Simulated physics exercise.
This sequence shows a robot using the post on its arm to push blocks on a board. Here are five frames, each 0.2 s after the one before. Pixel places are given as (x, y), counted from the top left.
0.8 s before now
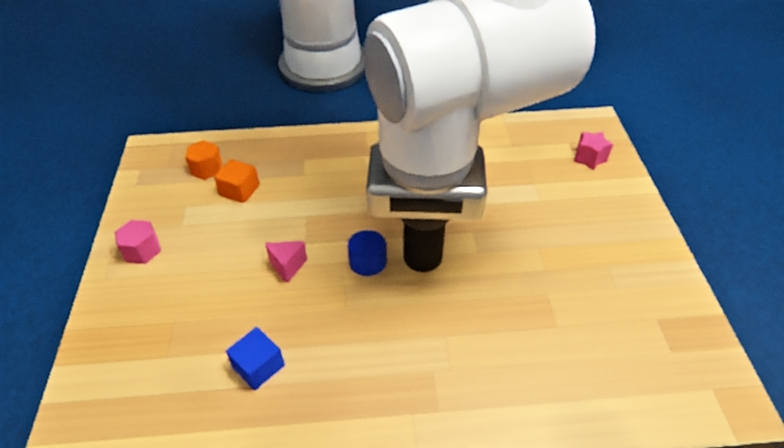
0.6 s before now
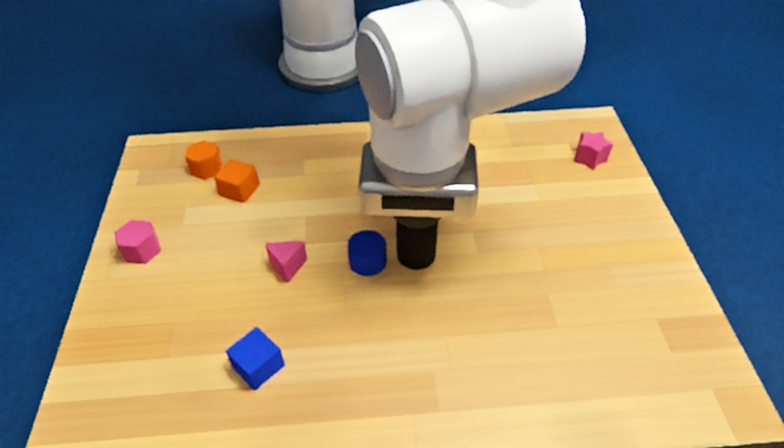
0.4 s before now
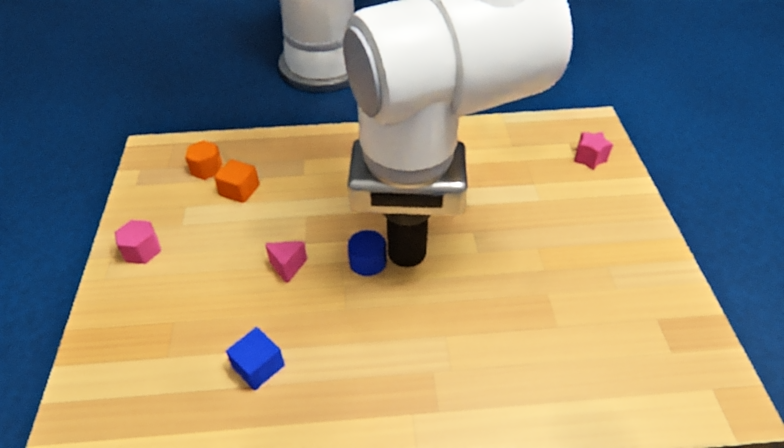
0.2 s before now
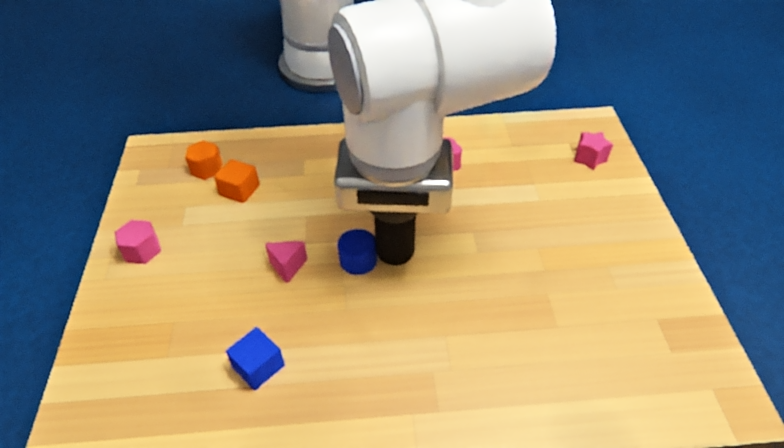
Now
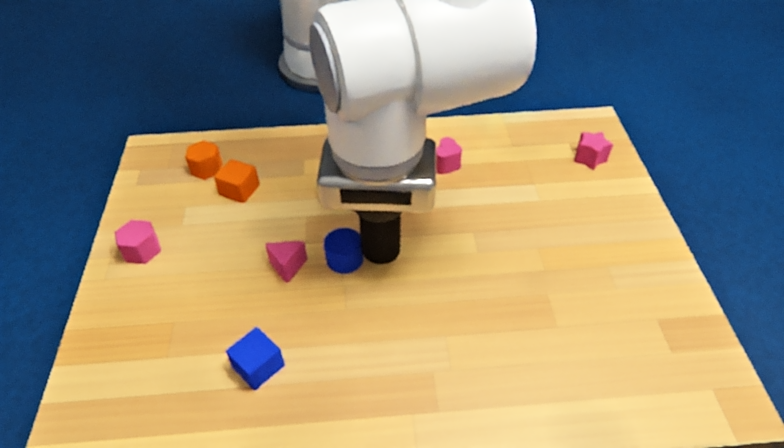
A robot arm slid its black post left across a wooden board until it met the blue round block, then nudged it slightly left toward the pink triangular block, while the other blocks stayed still.
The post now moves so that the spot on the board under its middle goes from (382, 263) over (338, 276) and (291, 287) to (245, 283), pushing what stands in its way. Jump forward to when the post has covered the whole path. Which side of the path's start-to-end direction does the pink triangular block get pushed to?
Right-hand side.
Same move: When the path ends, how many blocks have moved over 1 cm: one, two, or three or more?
Counting only shifts above 1 cm, I get two blocks.
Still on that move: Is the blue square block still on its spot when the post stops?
Yes - that is the case.
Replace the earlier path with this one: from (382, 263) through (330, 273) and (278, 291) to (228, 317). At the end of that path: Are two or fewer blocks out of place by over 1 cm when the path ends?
It seems so.
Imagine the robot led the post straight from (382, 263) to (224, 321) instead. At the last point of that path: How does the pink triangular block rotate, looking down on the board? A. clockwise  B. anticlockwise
The correct letter is B.
On the path given first. One third of the way, post (335, 265); pink triangular block (276, 245), turned 45° anticlockwise; blue circular block (307, 239).
Two thirds of the way, post (287, 276); pink triangular block (263, 244), turned 55° anticlockwise; blue circular block (295, 238).
At the end, post (241, 271); blue square block still; pink triangular block (258, 242), turned 35° anticlockwise; blue circular block (295, 238).
